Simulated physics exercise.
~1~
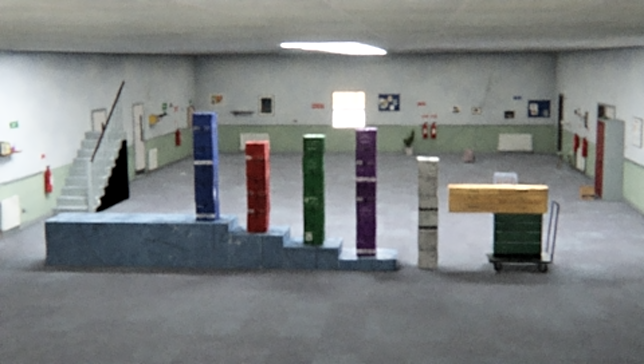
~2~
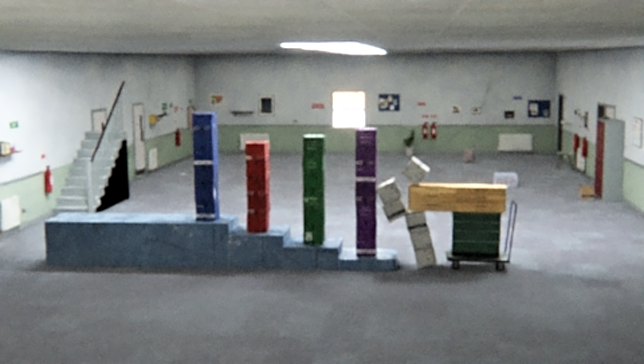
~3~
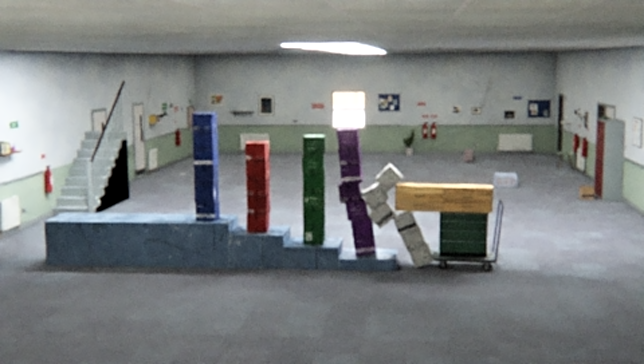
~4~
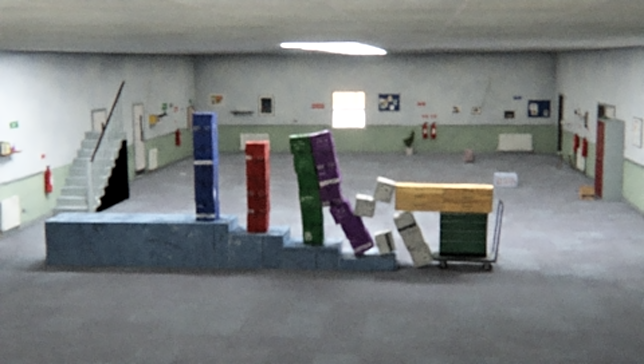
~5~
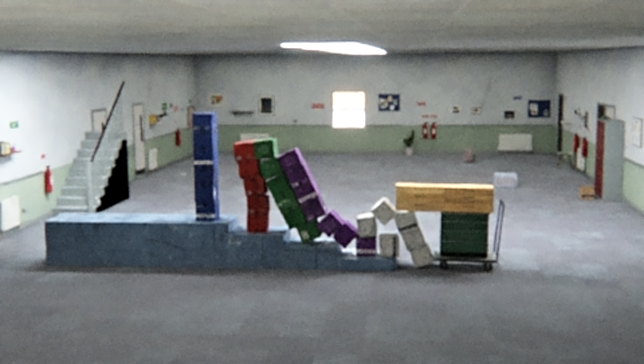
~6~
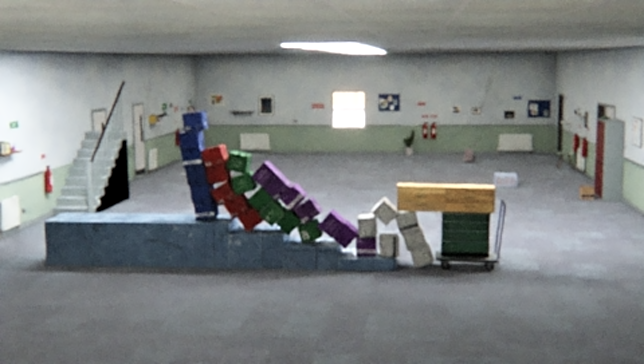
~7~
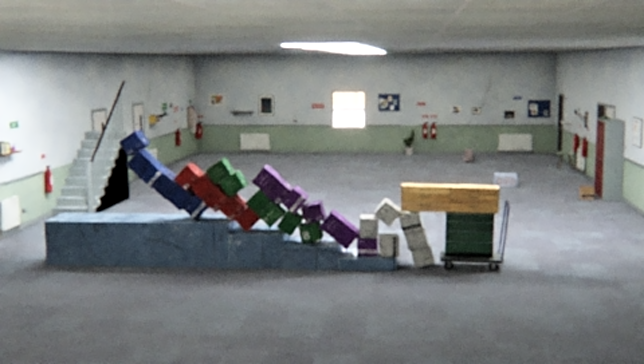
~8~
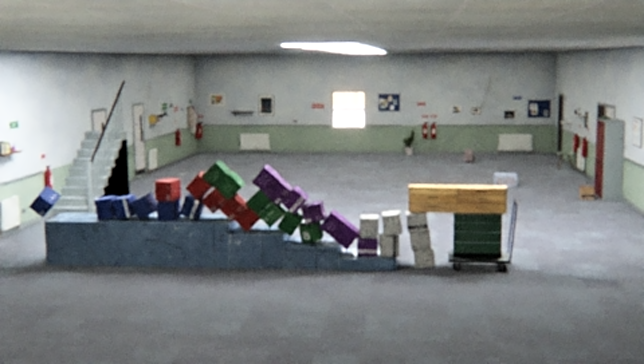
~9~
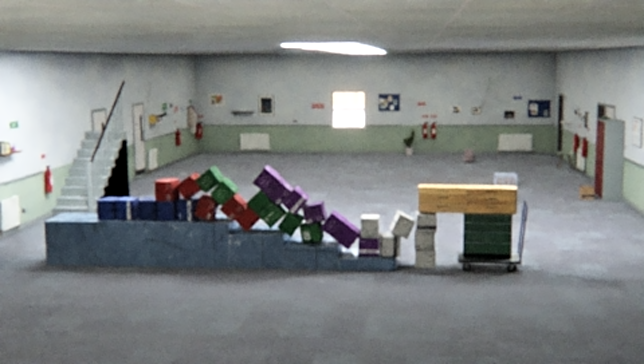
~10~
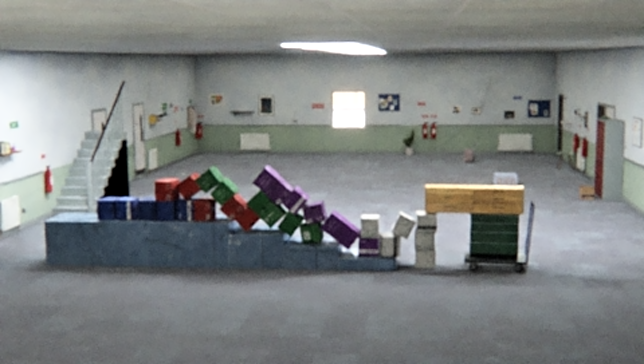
A trolley carrying a jutting case rolled left into a pale pile of cartons, which toppled into the purple one, and the green, red and blue piles fell in turn up the steps, leaving a jumbled slope of boxes as the trolley drifted back right.
